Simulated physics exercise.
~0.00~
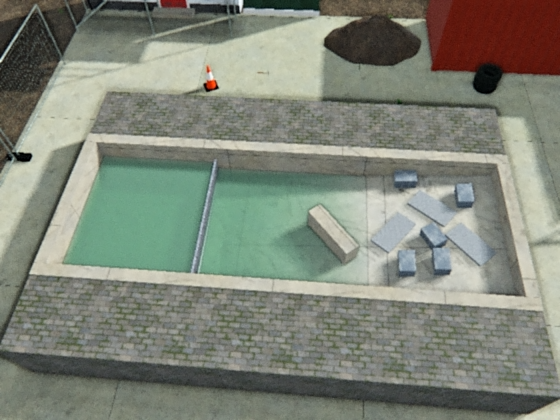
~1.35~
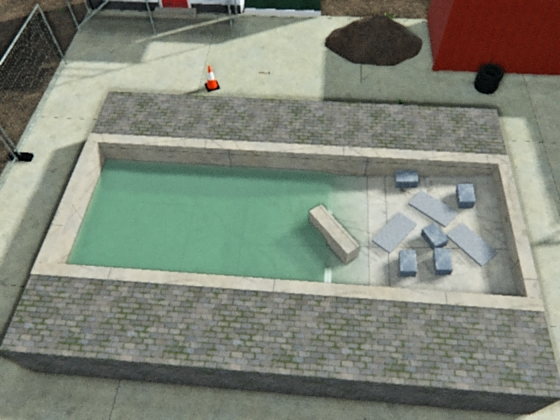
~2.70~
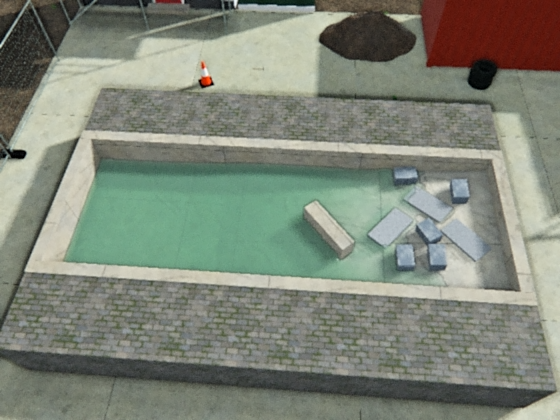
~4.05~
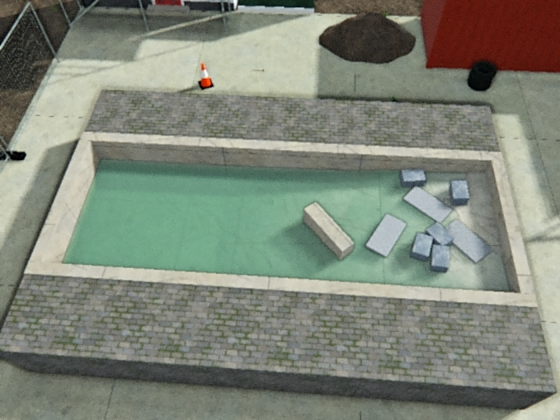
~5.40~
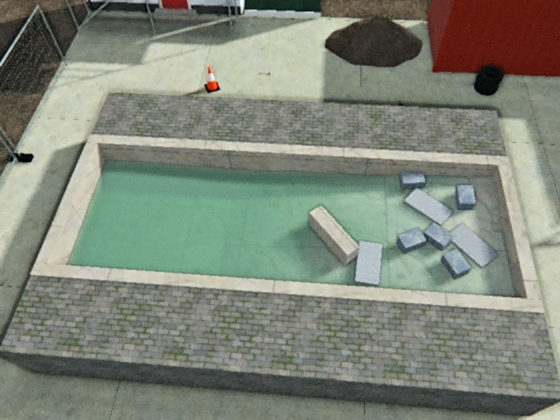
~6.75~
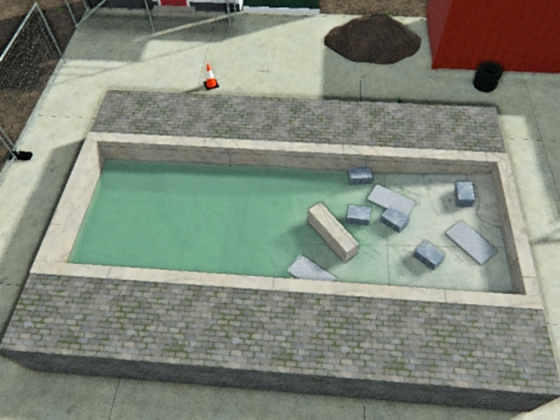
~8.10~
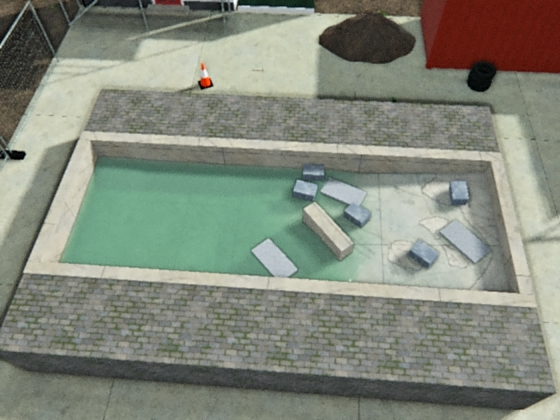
A long rectangular basin with a pale rim and grey brick surrounds sits in a concrete yard, seen from above, with an orange cone, a dirt mound and a red building beyond it. Green water lies at the left behind a thin barrier, while a beige block, blue-grey crates and flat grey slabs rest farther right. The barrier disappears and the water spreads right, passing the block and reaching the loose pieces. Several shift slightly, then drift left as the water draws back. Finally, some crates and slabs lie scattered around the unmoved block, with others still near the right end.
